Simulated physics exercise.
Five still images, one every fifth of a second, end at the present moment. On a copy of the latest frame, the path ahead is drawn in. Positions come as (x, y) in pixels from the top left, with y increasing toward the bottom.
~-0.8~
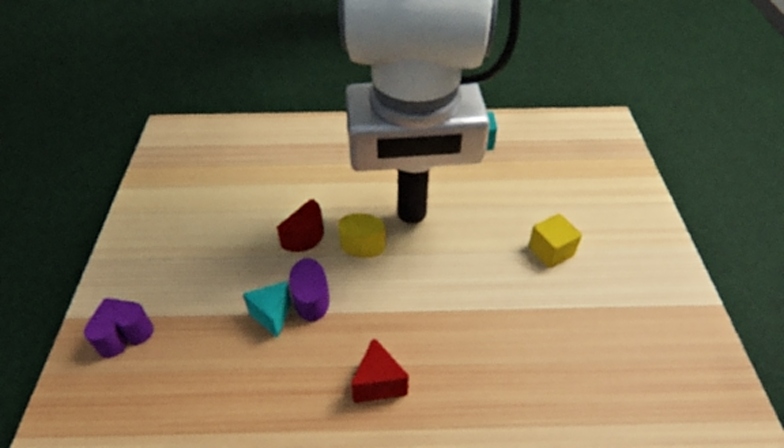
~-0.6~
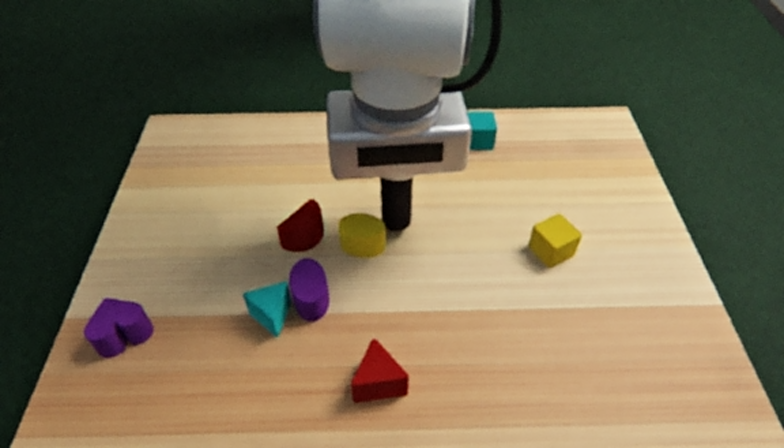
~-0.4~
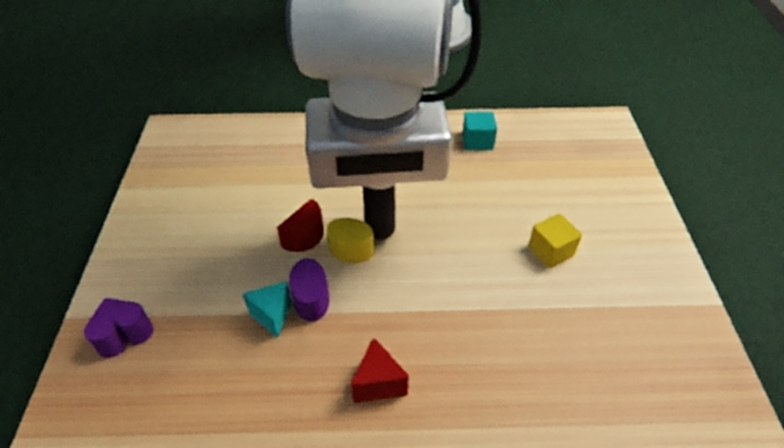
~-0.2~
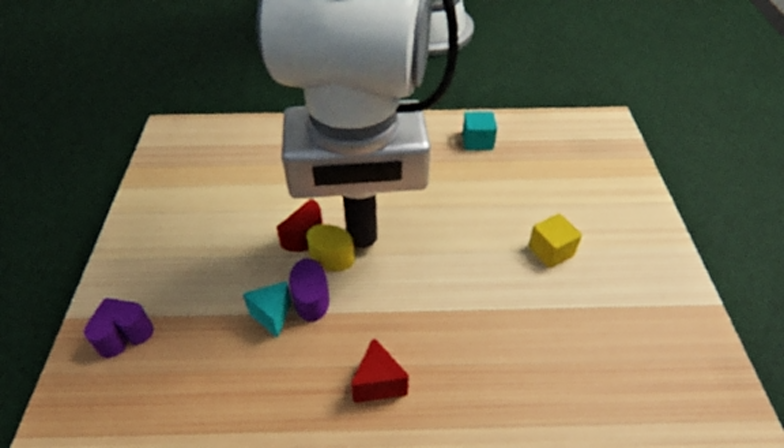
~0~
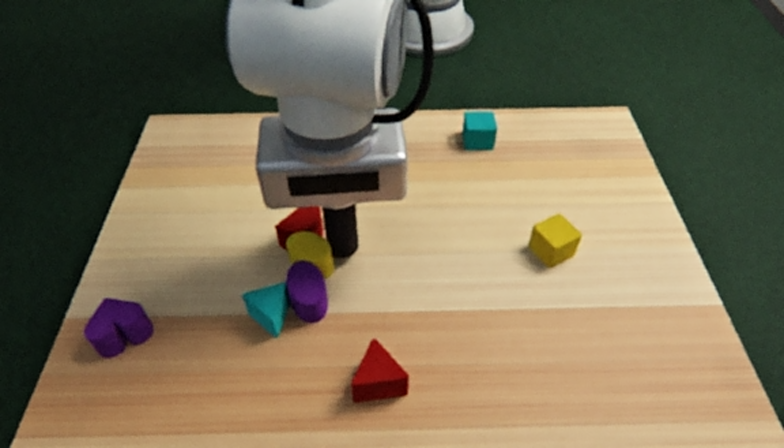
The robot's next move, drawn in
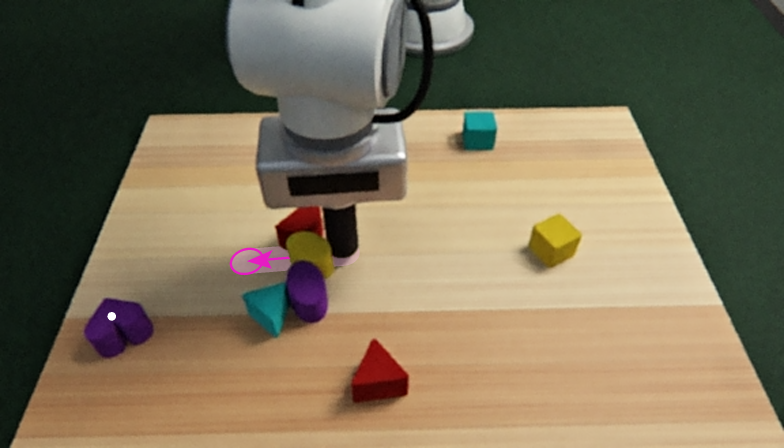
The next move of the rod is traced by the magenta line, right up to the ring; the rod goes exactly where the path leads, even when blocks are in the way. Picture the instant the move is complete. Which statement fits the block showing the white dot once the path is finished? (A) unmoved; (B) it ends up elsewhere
A
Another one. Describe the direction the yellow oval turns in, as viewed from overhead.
From overhead, the rotation is counterclockwise.
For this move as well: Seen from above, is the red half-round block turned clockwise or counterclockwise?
Verdict: Clockwise.
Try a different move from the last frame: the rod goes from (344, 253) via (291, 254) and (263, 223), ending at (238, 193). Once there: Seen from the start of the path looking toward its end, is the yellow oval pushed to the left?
Short answer: Yes.
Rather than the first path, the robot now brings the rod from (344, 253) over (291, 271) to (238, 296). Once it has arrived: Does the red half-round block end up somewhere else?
No, I don't think so.
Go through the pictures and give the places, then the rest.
Tip of the rod (412, 213), middles of tops, purple heart block (112, 316), red half-round block (302, 217), purple oval (308, 279), yellow oval (361, 225), in the first picture.
Rod (397, 220), nothing pushed, in the second picture.
Rod (380, 228), yellow oval (349, 229), in the third picture.
Rod (362, 237), yellow oval (329, 237), in the fourth picture.
Rod (343, 246), purple heart block (112, 316), red half-round block (301, 216), purple oval (305, 281), yellow oval (309, 245), in the fifth picture.
The line goes in a line from (344, 253) to (247, 261); the dot is on the purple heart block.
The first path, step by step. Halfway along, rod (294, 250); red half-round block (292, 212), turned 30° clockwise; purple oval (298, 286), turned 30° anticlockwise; yellow oval (263, 260), turned 40° anticlockwise.
At the end, rod (245, 254); purple heart block unmoved; red half-round block (292, 212), turned 30° clockwise; purple oval (298, 286), turned 30° anticlockwise; yellow oval (247, 269), turned 70° anticlockwise.
